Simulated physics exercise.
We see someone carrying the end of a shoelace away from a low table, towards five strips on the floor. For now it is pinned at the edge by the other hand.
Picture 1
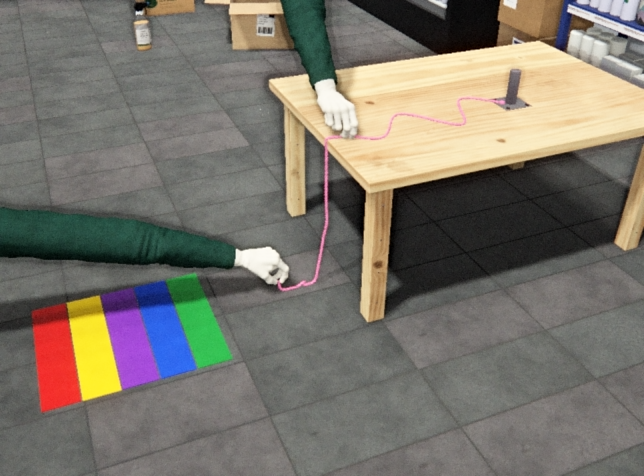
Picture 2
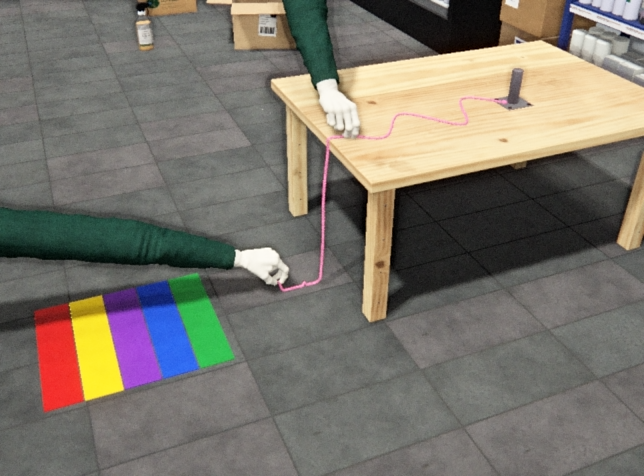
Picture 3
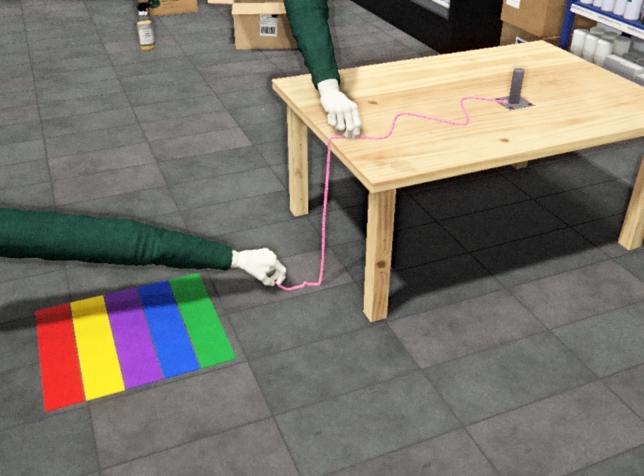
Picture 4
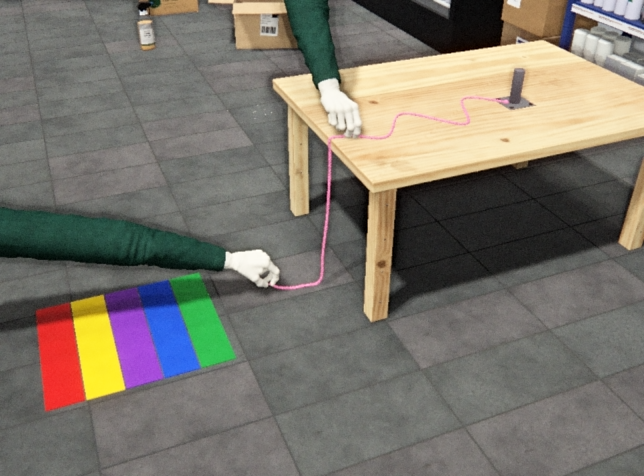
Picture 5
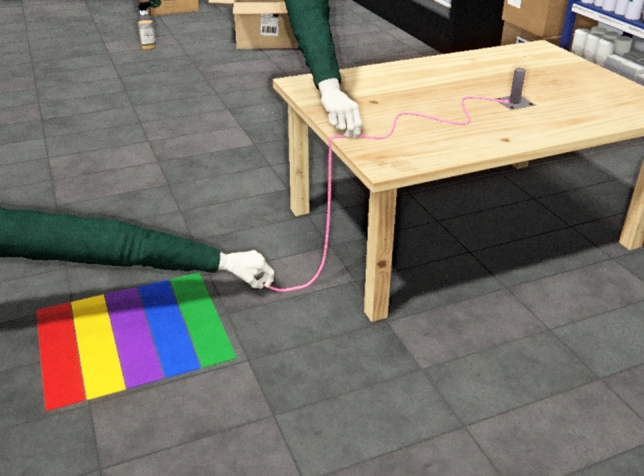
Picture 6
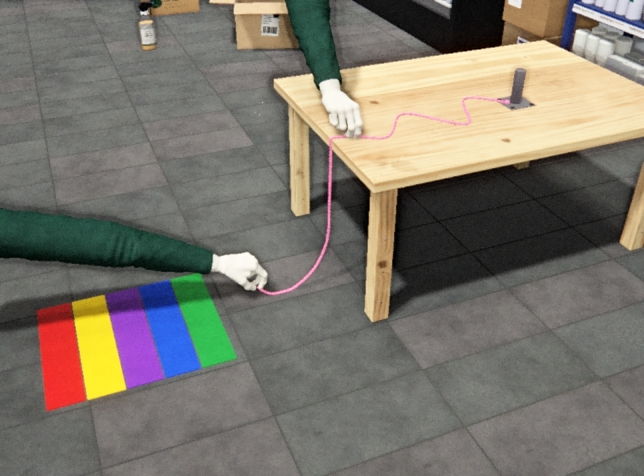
A hand slowly draws a pink string left while another hand pins it at the table's edge.
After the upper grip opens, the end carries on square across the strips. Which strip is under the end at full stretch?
The red strip.
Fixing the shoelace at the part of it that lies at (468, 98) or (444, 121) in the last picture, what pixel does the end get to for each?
Per try (px): (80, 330), (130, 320).
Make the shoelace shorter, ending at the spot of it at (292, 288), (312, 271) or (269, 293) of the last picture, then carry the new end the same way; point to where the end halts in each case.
The pixels are (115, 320), (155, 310) and (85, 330), in the order of the tries.
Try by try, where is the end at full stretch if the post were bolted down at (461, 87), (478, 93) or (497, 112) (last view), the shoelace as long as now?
Per try, approx.: (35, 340); (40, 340); (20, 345).
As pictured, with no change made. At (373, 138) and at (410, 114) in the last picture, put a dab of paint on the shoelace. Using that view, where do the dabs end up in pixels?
First point (291, 173), second point (361, 133).
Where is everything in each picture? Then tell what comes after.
End (279, 281); green (209, 346); blue (173, 356); purple (137, 365); yellow (98, 376); red (59, 386), in the first frame.
End (279, 281); shoelace through (469, 98) (459, 124) (393, 121) (343, 137) (323, 203) (321, 269), in the second frame.
End (276, 282), in the third frame.
End (270, 284); shoelace through (470, 98) (460, 124) (395, 121) (345, 136) (328, 202) (322, 269), in the fourth frame.
End (264, 285), in the fifth frame.
End (257, 287); shoelace through (471, 98) (461, 124) (396, 121) (346, 137) (329, 202) (315, 267), in the sixth frame.
Early on, end near (123, 320); over purple.
Midway, end near (84, 329); over yellow.
At the end of the slack, end near (62, 335); over red. The end stops over the red strip.
